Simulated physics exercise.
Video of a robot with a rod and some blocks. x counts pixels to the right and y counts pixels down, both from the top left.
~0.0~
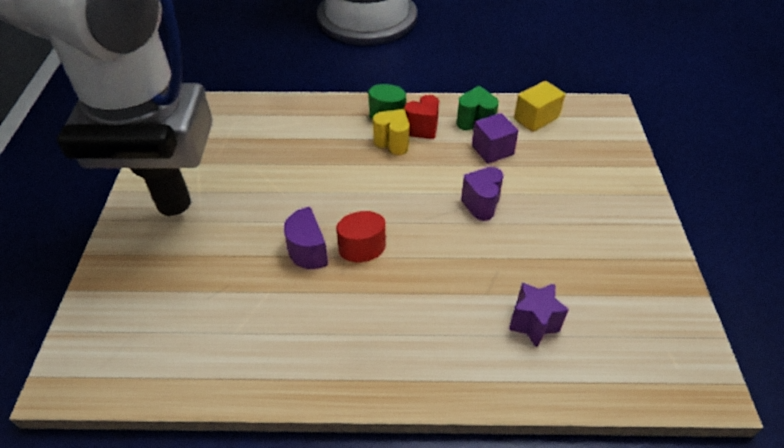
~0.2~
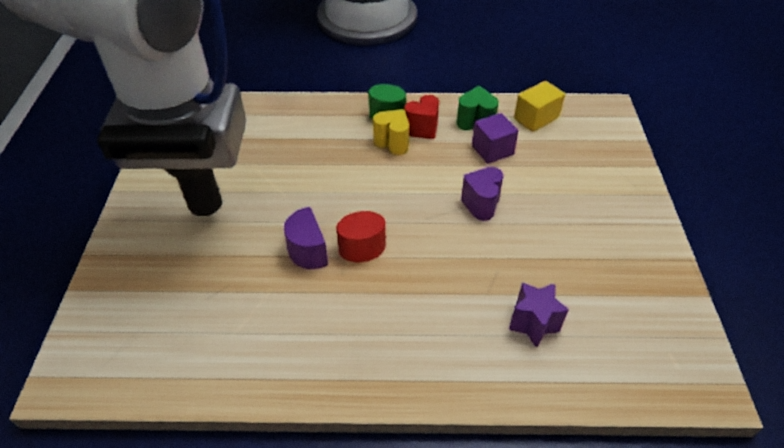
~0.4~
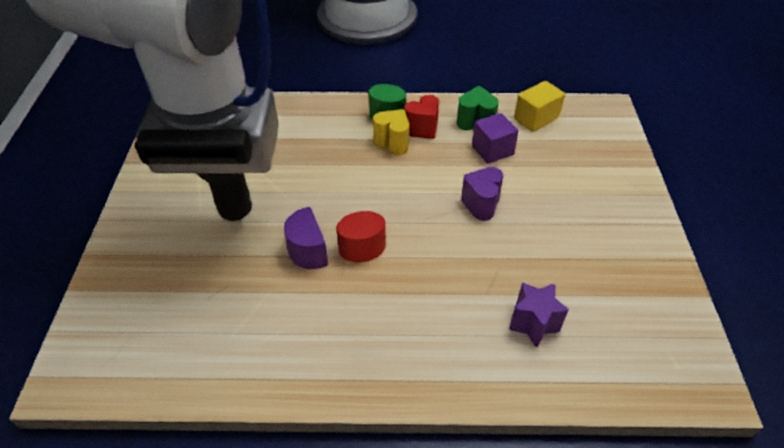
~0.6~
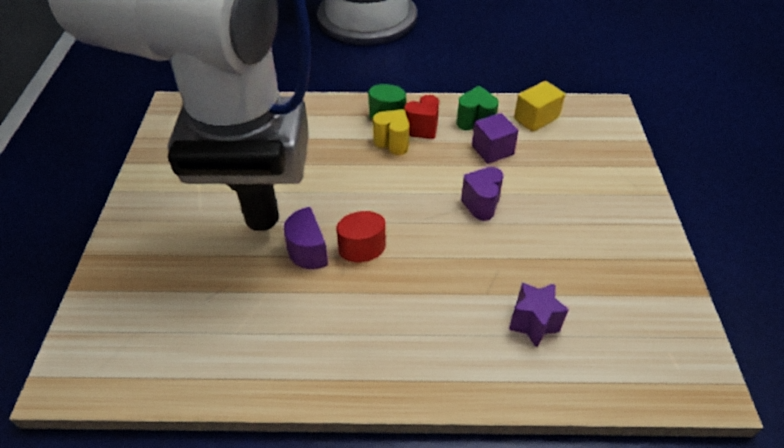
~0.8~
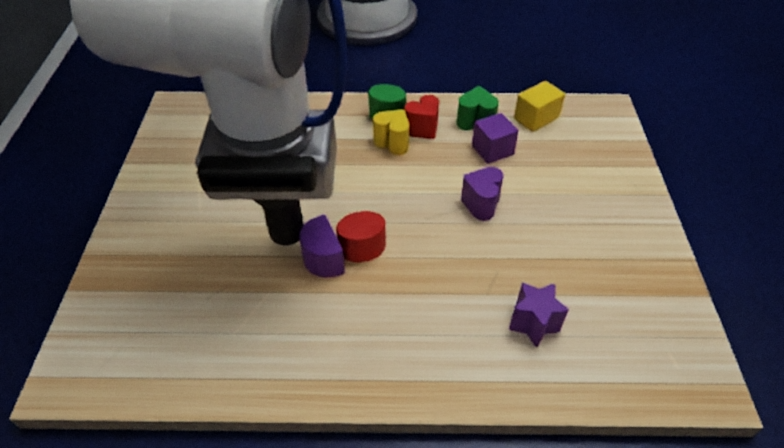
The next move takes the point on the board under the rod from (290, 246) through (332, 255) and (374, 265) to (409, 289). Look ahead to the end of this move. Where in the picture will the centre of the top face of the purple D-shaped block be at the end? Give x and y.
Put as a pixel place, it's (403, 300).
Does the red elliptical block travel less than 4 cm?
Short answer: No.
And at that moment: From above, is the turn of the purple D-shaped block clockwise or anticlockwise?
From above, the purple D-shaped block will be seen to turn clockwise.
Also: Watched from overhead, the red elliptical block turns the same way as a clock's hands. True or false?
False.
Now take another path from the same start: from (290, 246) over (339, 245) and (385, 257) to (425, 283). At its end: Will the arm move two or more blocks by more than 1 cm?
The answer is yes.
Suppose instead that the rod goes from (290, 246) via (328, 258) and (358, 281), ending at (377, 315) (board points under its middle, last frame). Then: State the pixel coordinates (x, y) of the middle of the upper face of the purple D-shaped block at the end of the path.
Pixel (417, 306).
The first path, step by step. One third of the way, rod at (331, 242); purple D-shaped block at (356, 253), turned 35° clockwise; red elliptical block at (395, 227), turned 60° anticlockwise.
Two thirds of the way, rod at (375, 252); purple D-shaped block at (387, 272), turned 85° clockwise; red elliptical block at (408, 229), turned 95° anticlockwise.
At the end, rod at (409, 276); purple D-shaped block at (403, 300), turned 140° clockwise; red elliptical block at (418, 231), turned 125° anticlockwise.
